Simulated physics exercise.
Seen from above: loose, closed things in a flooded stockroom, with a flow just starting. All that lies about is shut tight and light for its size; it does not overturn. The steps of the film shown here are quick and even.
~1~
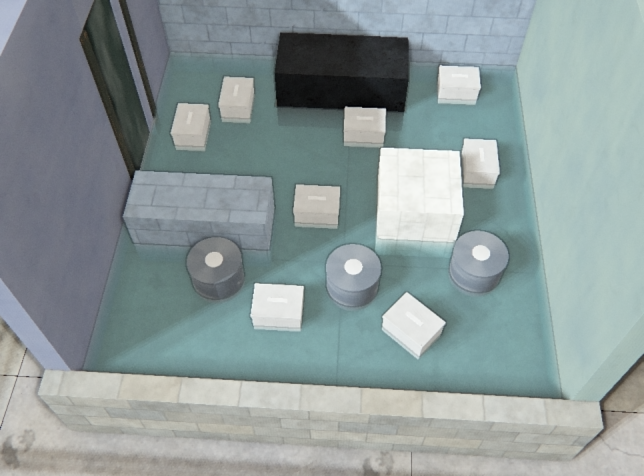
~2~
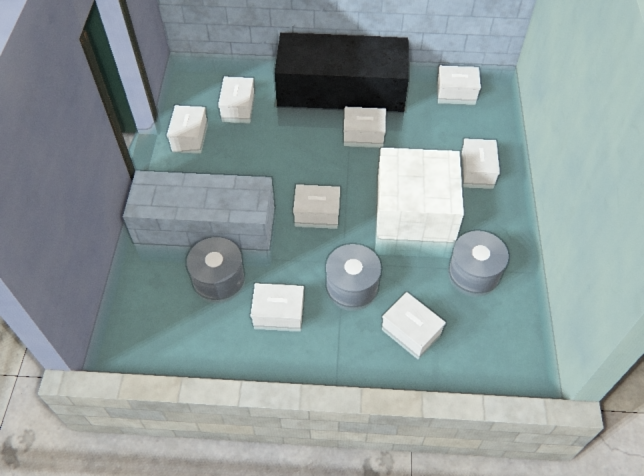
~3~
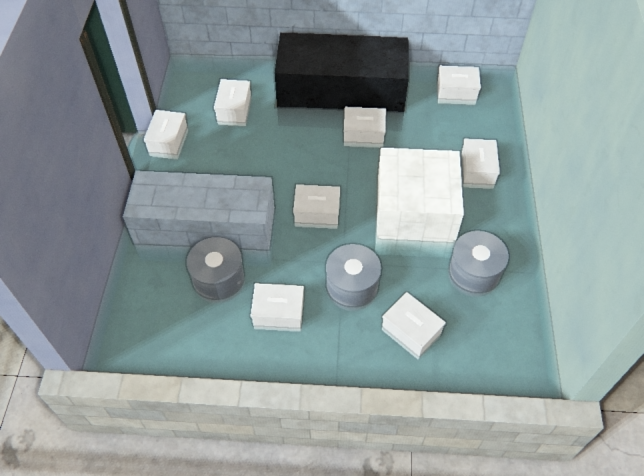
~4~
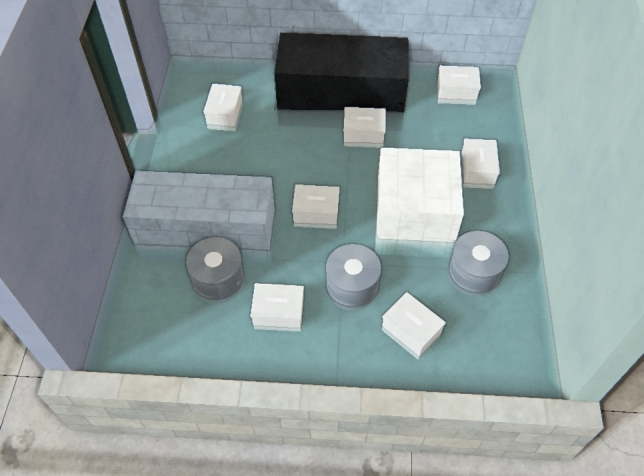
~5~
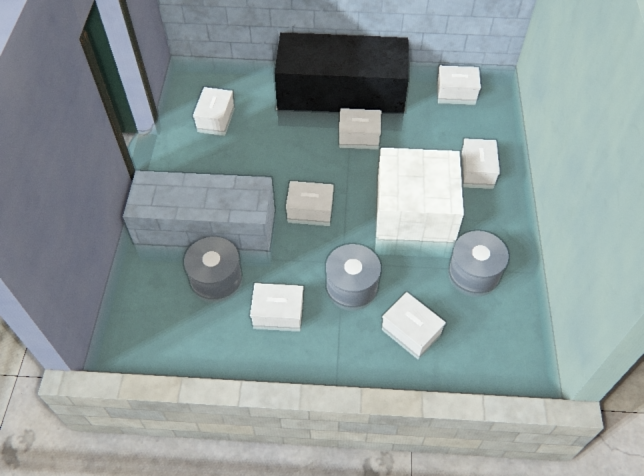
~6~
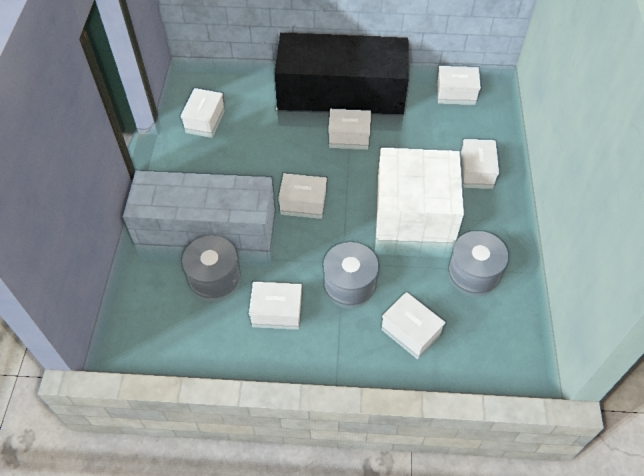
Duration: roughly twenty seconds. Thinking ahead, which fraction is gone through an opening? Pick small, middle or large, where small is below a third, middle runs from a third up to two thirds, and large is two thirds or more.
Middle.
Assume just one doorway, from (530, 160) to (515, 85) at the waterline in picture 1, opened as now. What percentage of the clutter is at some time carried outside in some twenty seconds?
About 60 %.
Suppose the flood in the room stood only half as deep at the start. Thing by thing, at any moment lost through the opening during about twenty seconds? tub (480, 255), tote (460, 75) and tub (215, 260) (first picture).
Log - object 1: Still there; object 2: Still there; object 3: Still there.
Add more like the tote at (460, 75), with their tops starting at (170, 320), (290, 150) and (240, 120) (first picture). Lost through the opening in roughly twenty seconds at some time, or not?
The first does not leave, the second leaves, and the third leaves.
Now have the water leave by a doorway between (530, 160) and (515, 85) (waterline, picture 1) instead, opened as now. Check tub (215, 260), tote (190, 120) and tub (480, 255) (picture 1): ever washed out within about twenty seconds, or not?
Lab log - 1: Retained; 2: Retained; 3: Escaped.
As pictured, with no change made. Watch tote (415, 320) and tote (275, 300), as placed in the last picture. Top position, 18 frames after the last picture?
Roughly (369, 293) for one and (297, 202) for the other.
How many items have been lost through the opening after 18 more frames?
Total: 4.
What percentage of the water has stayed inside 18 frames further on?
Around 68 in a hundred.
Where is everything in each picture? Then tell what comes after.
A tote at (236, 91), afloat; a tote at (317, 199), afloat; 0 of 11 have shifted, in the first picture.
A tote at (236, 91) floats; a tote at (317, 199) floats; 0 of 11 have shifted, in the second picture.
A tote at (232, 94) floats, close to its start; a tote at (317, 199) floats; 1 of 11 have shifted, in the third picture.
A tote at (223, 99) floats, close to its start; a tote at (316, 199) floats; 2 of 11 have shifted, in the fourth picture.
A tote at (213, 103) floats, close to its start; a tote at (310, 196), afloat, close to its start; 3 of 11 have shifted, in the fifth picture.
A tote at (202, 105), afloat, a stride from its start; a tote at (303, 188), afloat, close to its start; 4 of 11 have shifted, in the sixth picture.
A moment on, 2 of 11 are out; 9 afloat.
Next, 4 of 11 are out; 7 afloat.
Later, 6 of 11 are out; 5 afloat.
In the end, 7 of 11 are out; 4 afloat.
